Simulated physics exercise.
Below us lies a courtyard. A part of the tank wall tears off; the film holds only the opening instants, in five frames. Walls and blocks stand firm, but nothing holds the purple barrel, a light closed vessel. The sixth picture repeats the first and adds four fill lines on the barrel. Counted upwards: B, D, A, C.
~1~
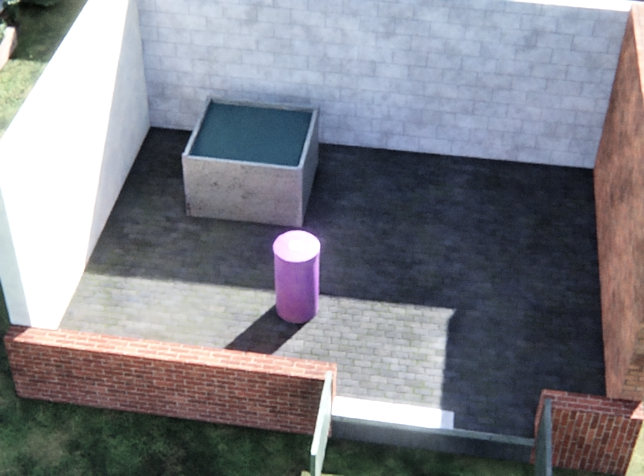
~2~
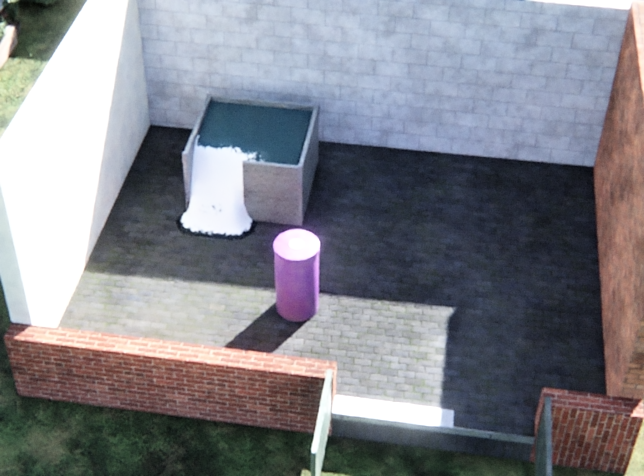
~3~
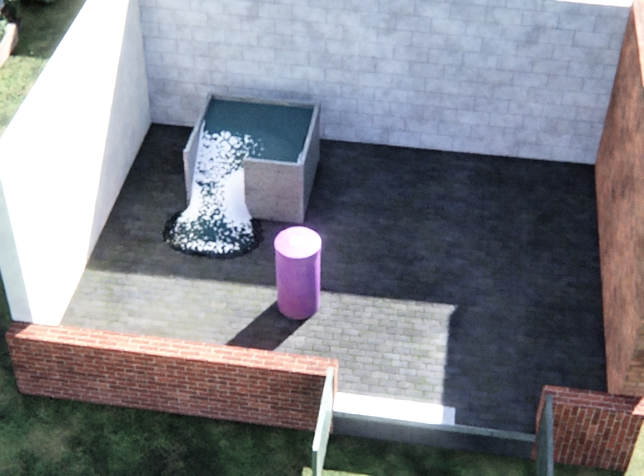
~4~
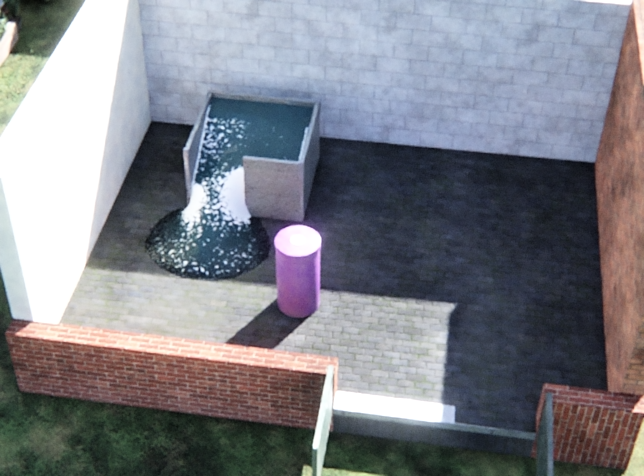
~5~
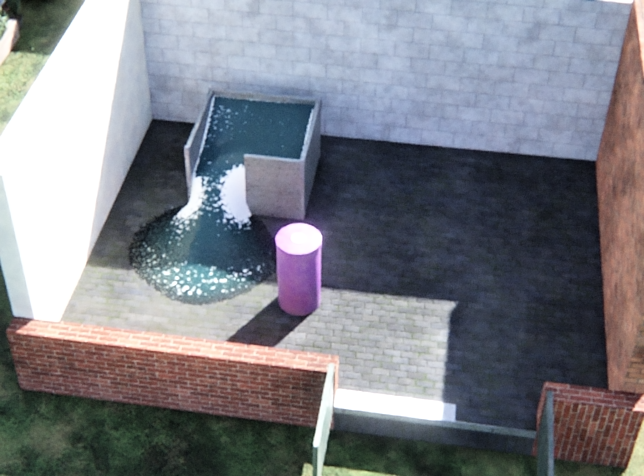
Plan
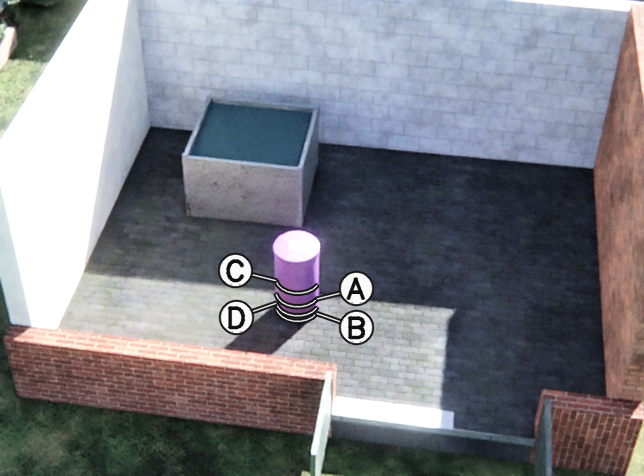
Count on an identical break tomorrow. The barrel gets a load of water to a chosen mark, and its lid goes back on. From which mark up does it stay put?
Use level D.
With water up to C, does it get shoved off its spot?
No, not at all.
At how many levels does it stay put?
Three of the four.
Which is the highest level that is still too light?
That would be B.
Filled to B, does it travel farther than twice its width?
No.
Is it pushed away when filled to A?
No, not at all.
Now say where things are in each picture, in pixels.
In the first frame, lid of the purple barrel at (297, 246); tank full, its middle at (253, 136); open gate at (438, 379).
In the second frame, 1 % of the ground under water, its edge towards the barrel at (233, 232).
In the third frame, 3 % of the ground under water, its edge towards the barrel at (246, 245).
In the fourth frame, 5 % of the ground under water, its edge towards the barrel at (244, 265).
In the fifth frame, lid of the purple barrel at (300, 239); 8 % of the ground under water, its edge towards the barrel at (250, 283).
In white, A at (294, 306); B at (294, 321); C at (294, 293); D at (294, 315); from the bottom up B, D, A, C.
With A, it does not move.
With B, it is pushed about its own width away.
With C, it does not move.
With D, it does not move.
